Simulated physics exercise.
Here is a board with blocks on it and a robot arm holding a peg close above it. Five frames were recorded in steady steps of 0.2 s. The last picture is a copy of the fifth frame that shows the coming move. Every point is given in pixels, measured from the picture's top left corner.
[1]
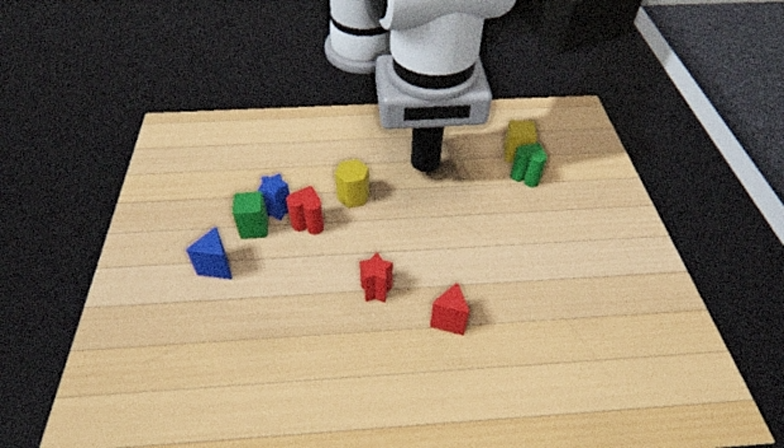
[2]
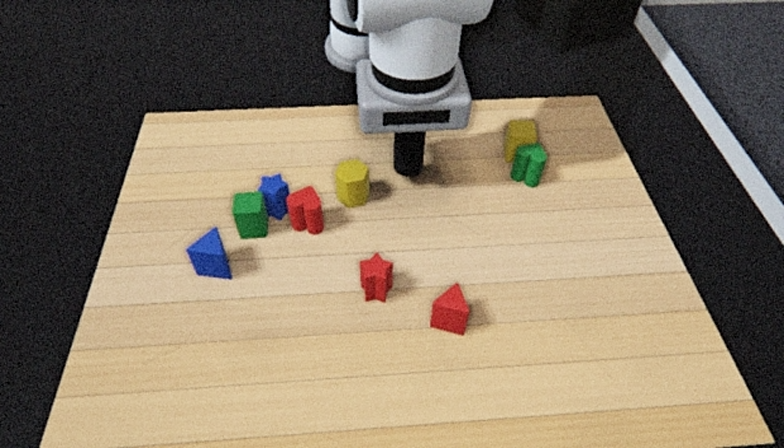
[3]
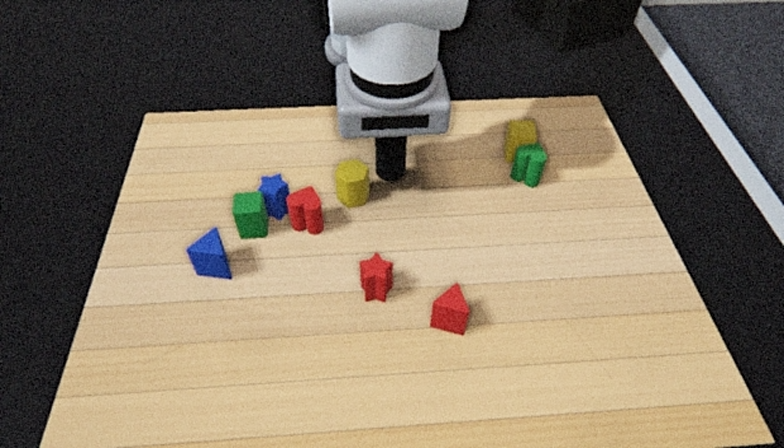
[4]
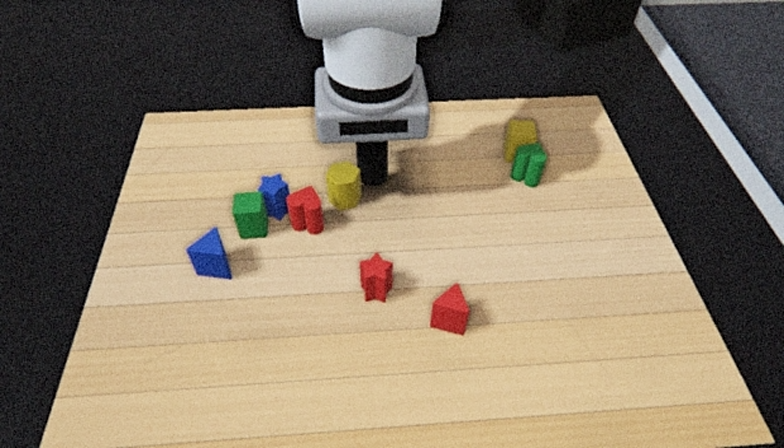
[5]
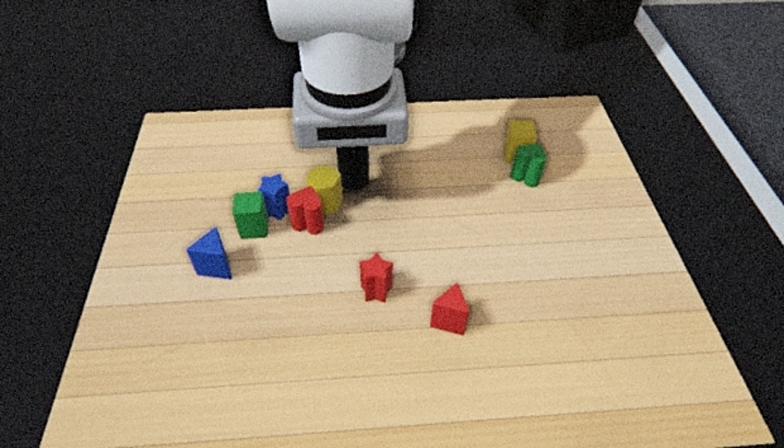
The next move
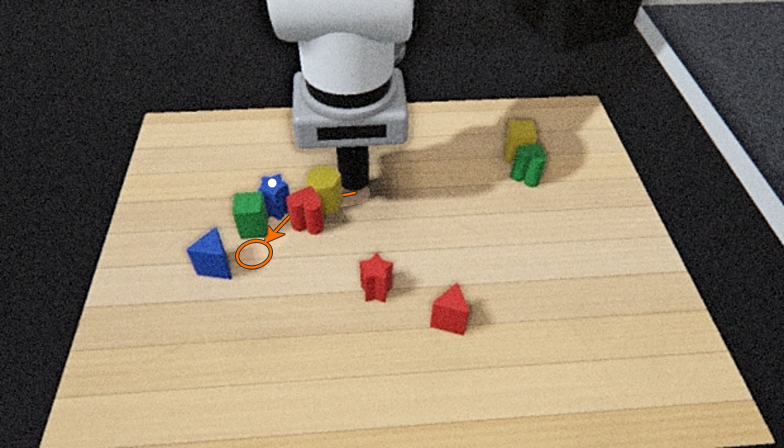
The robot arm moved its peg left across the wooden board, reached the yellow hexagon, and pushed it left until it sat close beside the red heart-shaped block, while the other blocks stayed still.
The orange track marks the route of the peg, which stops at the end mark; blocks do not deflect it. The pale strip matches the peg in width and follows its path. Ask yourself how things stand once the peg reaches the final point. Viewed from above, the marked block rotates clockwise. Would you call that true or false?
It is true.
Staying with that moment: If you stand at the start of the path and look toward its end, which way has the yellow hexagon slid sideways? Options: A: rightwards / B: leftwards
Correct choice: A.
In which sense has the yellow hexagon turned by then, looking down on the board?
Seen from above, clockwise.
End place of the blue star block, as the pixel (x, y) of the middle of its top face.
I'd place it at (224, 182), taking the centre of its top.
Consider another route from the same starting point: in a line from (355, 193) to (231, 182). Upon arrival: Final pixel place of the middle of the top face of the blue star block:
Its top centre lands on (209, 198).
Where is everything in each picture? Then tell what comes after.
Lower end of the peg (426, 162), tops of blocks, green square (247, 202), blue star block (272, 183), red heart-shaped block (305, 198), yellow hexagon (352, 170), in the first picture.
Peg (408, 167), blocks as before, in the second picture.
Peg (391, 171), blocks as before, in the third picture.
Peg (373, 176), yellow hexagon (343, 172), in the fourth picture.
Peg (354, 180), green square (247, 202), blue star block (272, 183), red heart-shaped block (305, 198), yellow hexagon (323, 176), in the fifth picture.
The drawn path runs from (355, 193) via (314, 201) and (282, 224), ending at (254, 254); the dot is on the blue star block.
What follows on the original path. One third of the way, peg (311, 189); green square (234, 205), turned 50° anticlockwise; blue star block (248, 183), turned 30° clockwise; red heart-shaped block (291, 204), turned 75° anticlockwise; yellow hexagon (278, 184).
Two thirds of the way, peg (279, 213); green square (207, 211), turned 90° anticlockwise; blue star block (225, 182), turned 75° clockwise; red heart-shaped block (281, 221), turned 95° anticlockwise; yellow hexagon (242, 198), turned 55° clockwise.
At the end, peg (251, 242); green square (193, 212), turned 110° anticlockwise; blue star block (224, 182), turned 80° clockwise; red heart-shaped block (276, 236), turned 120° anticlockwise; yellow hexagon (227, 206), turned 105° clockwise.
